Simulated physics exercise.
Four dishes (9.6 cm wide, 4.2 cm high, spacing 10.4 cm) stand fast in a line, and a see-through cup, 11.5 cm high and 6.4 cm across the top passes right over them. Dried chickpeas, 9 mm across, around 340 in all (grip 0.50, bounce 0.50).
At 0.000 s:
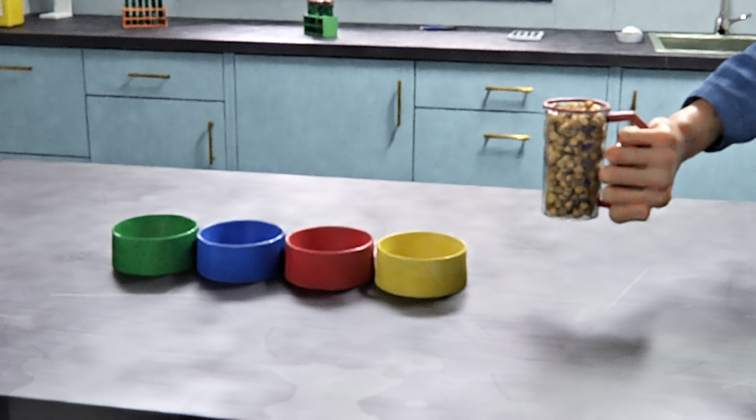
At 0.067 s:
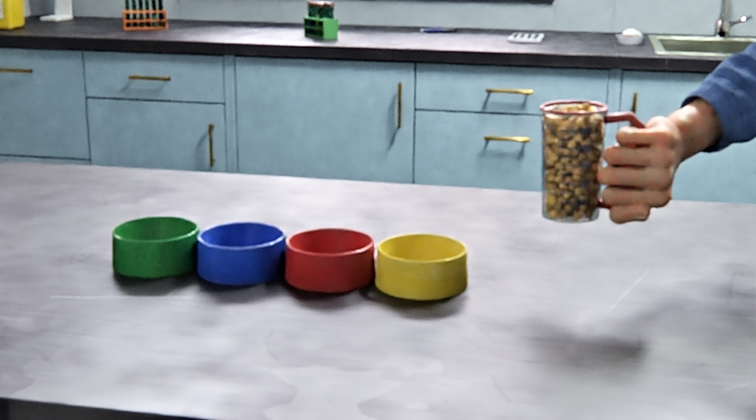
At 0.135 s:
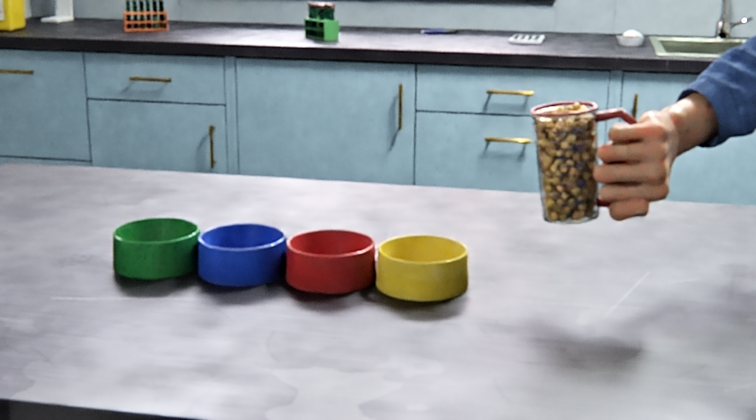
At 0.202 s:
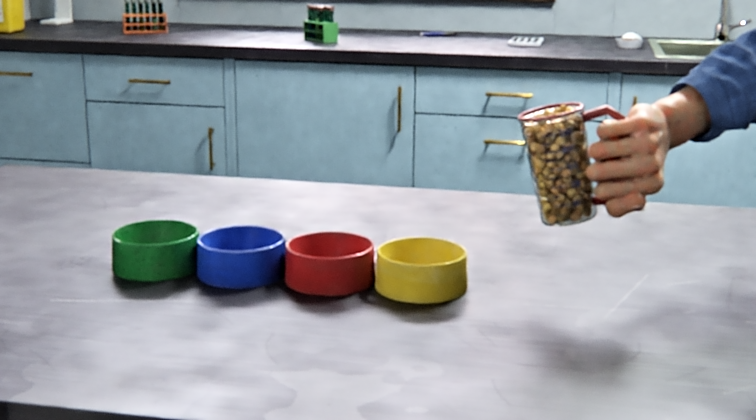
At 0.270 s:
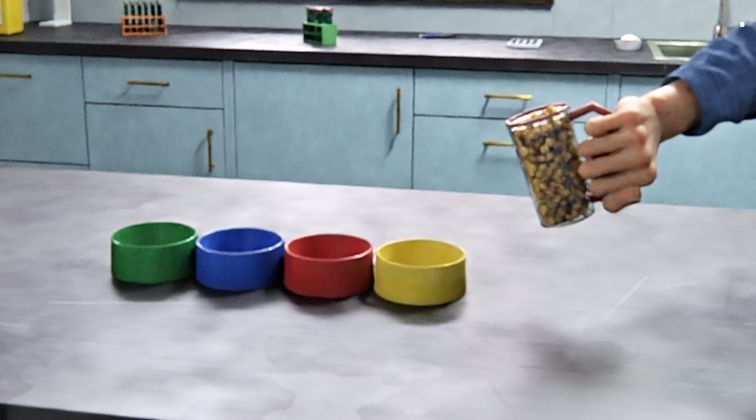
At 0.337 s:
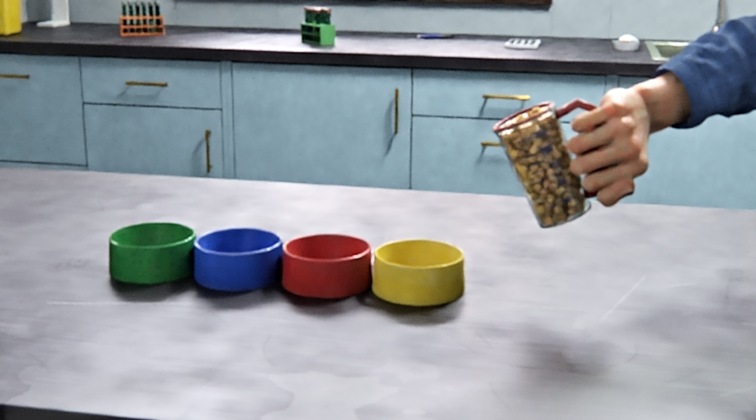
A hand held a clear cup full of dried chickpeas by its red handle, to the right of four colored dishes lined up on a counter, then tilted it leftward while moving it slightly left.
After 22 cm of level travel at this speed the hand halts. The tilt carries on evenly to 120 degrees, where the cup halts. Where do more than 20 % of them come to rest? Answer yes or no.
Red: Yes, blue: No, green: No, yellow: Yes, counter: No.
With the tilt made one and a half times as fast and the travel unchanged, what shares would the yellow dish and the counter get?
Then: Yellow 70; counter 20.
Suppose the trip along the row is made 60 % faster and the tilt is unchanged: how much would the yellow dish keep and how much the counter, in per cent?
In that case yellow 0, counter 20.
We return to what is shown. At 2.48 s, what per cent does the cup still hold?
Roughly 0 per cent.
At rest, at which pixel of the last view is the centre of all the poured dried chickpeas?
Around (346, 269).
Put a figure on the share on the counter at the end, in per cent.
About 10 per cent.
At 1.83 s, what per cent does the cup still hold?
About 5 per cent.
Then, at 1.24 s, tilt 107 degrees; cup holds 80 %, yellow 15 %.
Then, at 1.83 s, tilt 120 degrees; cup holds 5 %, red 55 %, yellow 30 %.
After 2.48 s, tilt 120 degrees; cup holds 0 %, red 60 %, yellow 30 %.
By 2.8 s all is still; red 60 %, blue 0 %, green 0 %, yellow 30 %, counter 10 %.
